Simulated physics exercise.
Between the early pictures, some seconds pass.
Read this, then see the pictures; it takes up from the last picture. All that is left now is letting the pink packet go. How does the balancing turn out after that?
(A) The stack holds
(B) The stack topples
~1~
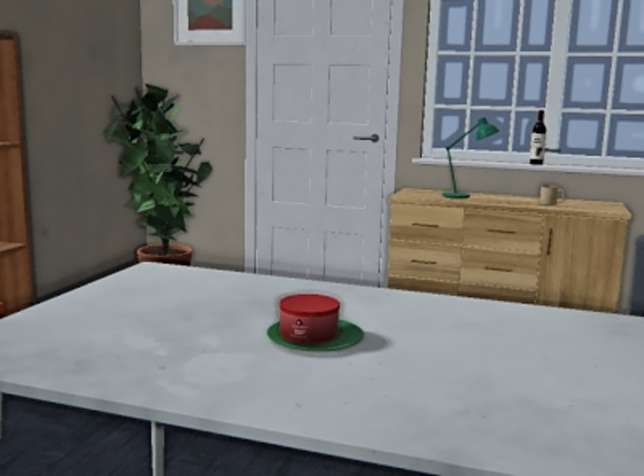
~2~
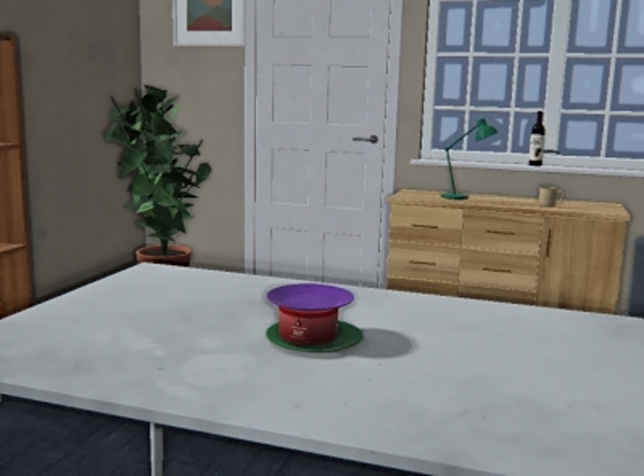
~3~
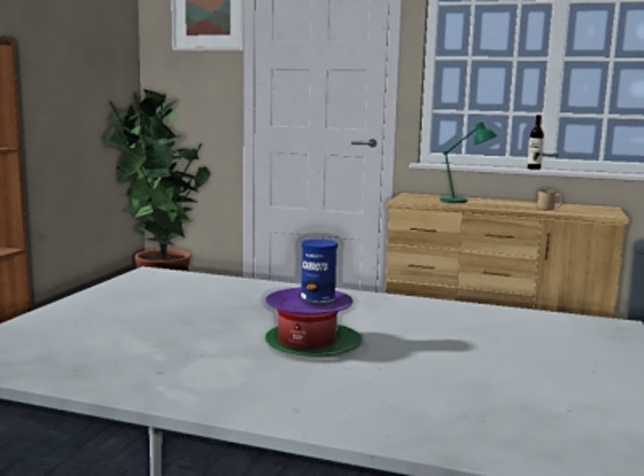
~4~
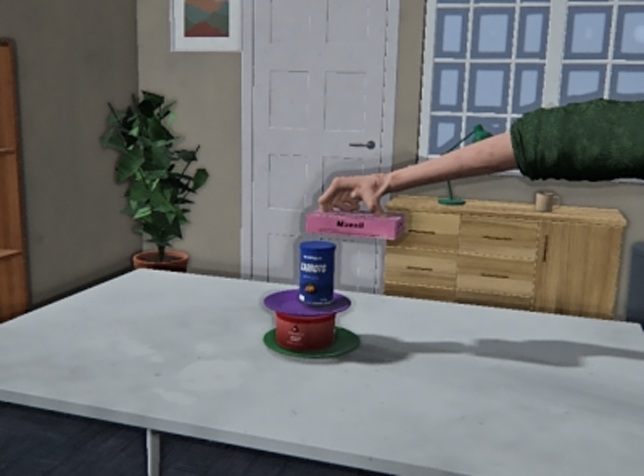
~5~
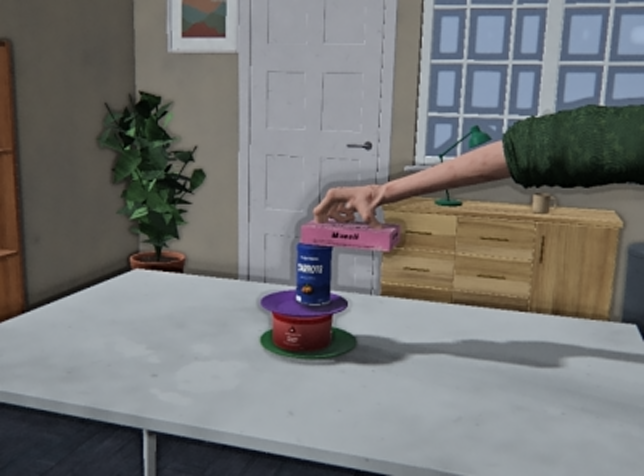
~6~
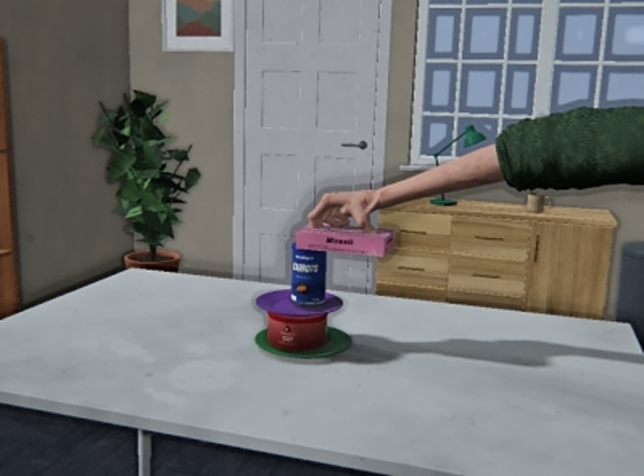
The stack topples.
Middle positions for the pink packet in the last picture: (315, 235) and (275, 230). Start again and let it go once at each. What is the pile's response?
The first try leaves the pile standing, the second leaves it knocked down.
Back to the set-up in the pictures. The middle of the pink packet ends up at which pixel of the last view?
It ends near (428, 355).
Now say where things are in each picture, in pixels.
In the first picture, the last thing is not in view yet; red tub (309, 318).
In the second picture, the last thing is not in view yet.
In the third picture, the last thing is not in view yet; red tub (308, 323).
The fourth picture shows coming down; pink packet (357, 223); blue tin (317, 273).
The fifth picture shows coming down; pink packet (352, 234); red tub (302, 325).
The sixth picture shows in place under the hand; pink packet (346, 239); blue tin (309, 272).
Then, 0.30 s after the last picture, pink packet now fallen.
Then, 0.50 s after the last picture, things are still on the move.
At rest, fallen, pink packet; the other 4 in place. Seen from the same camera at the end, pink packet near (428, 355). The pile comes apart.
